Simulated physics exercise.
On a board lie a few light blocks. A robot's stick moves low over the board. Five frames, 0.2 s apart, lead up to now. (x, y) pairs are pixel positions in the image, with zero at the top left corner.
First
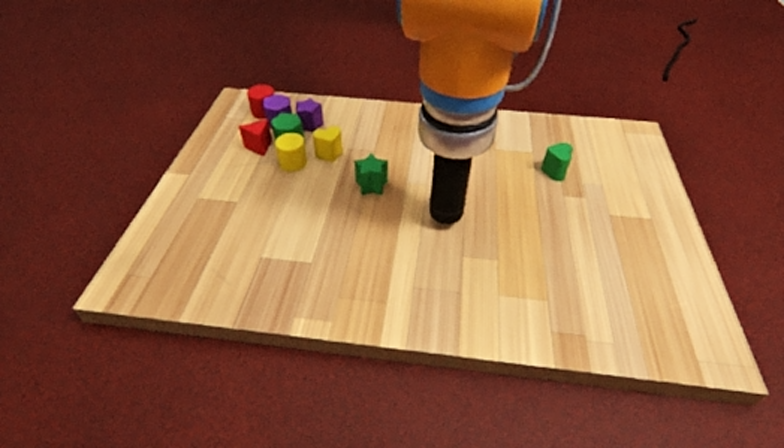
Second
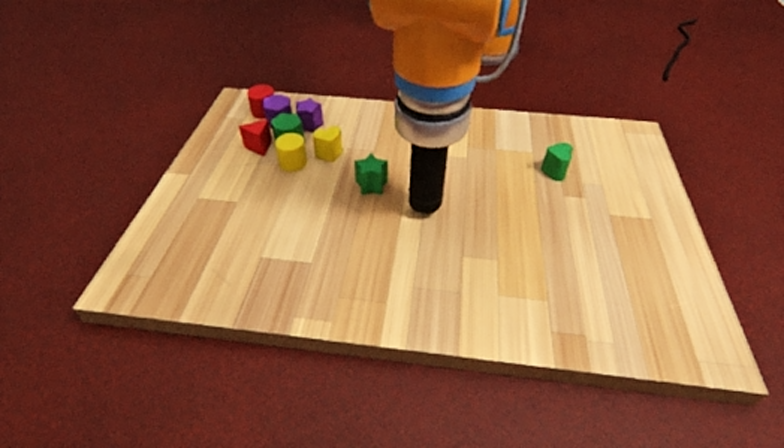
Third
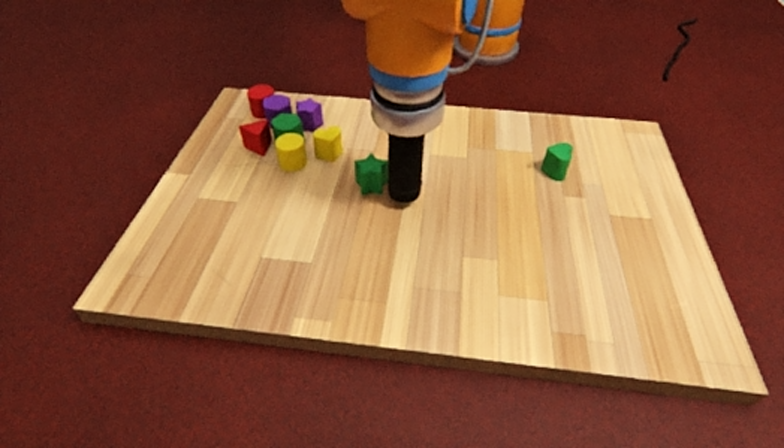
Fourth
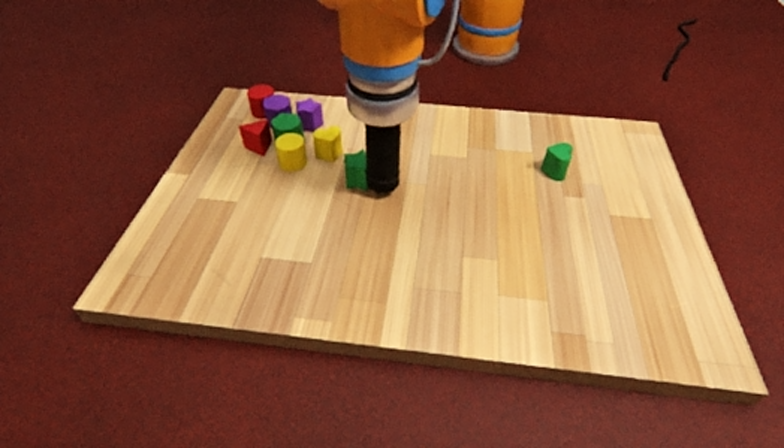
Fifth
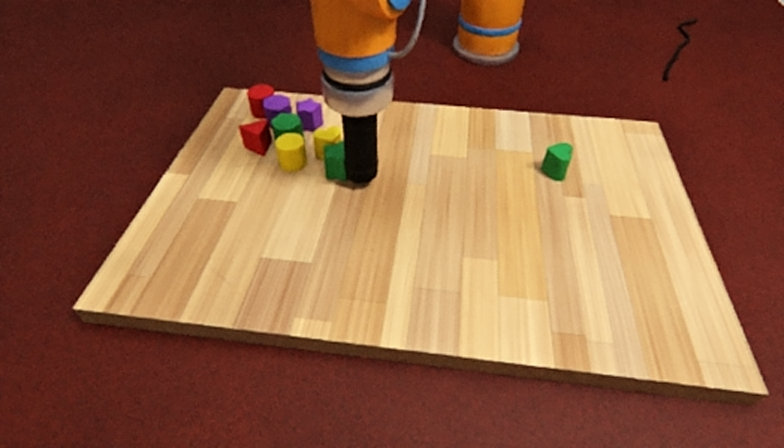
On a wooden board scattered with small colored blocks, a robot arm moved its black stick left to the green star, then pushed it left and slightly away, up close to the yellow blocks.
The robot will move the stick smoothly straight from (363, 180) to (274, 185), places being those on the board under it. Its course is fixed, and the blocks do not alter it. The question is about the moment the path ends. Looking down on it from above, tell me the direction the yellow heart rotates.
The block turns clockwise.
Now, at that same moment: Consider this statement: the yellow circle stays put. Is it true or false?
Verdict: False.
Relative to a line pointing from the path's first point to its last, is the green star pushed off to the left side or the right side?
The green star goes right.
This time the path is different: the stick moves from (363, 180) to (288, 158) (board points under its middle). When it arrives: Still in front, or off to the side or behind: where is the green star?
The stick pushes it to the end.
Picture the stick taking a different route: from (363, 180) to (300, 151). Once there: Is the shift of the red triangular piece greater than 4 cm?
It seems not.
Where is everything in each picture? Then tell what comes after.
In the first picture, tip of the stick (446, 213), middles of tops, red triangular piece (255, 127), yellow circle (290, 141), yellow heart (327, 133), green star (371, 164).
In the second picture, stick (425, 202), nothing pushed.
In the third picture, stick (404, 192), nothing pushed.
In the fourth picture, stick (383, 183), green star (359, 159).
In the fifth picture, stick (362, 173), red triangular piece (255, 127), yellow circle (290, 141), yellow heart (327, 133), green star (338, 150).
On the path given first. One third of the way, stick (332, 175); yellow heart (325, 130), turned 25° clockwise; green star (318, 145), turned 30° clockwise.
Two thirds of the way, stick (302, 176); yellow circle (283, 137); yellow heart (324, 130), turned 25° clockwise; green star (311, 144), turned 65° clockwise.
At the end, stick (272, 178); red triangular piece unmoved; yellow circle (283, 137); yellow heart (324, 130), turned 25° clockwise; green star (311, 144), turned 65° clockwise.
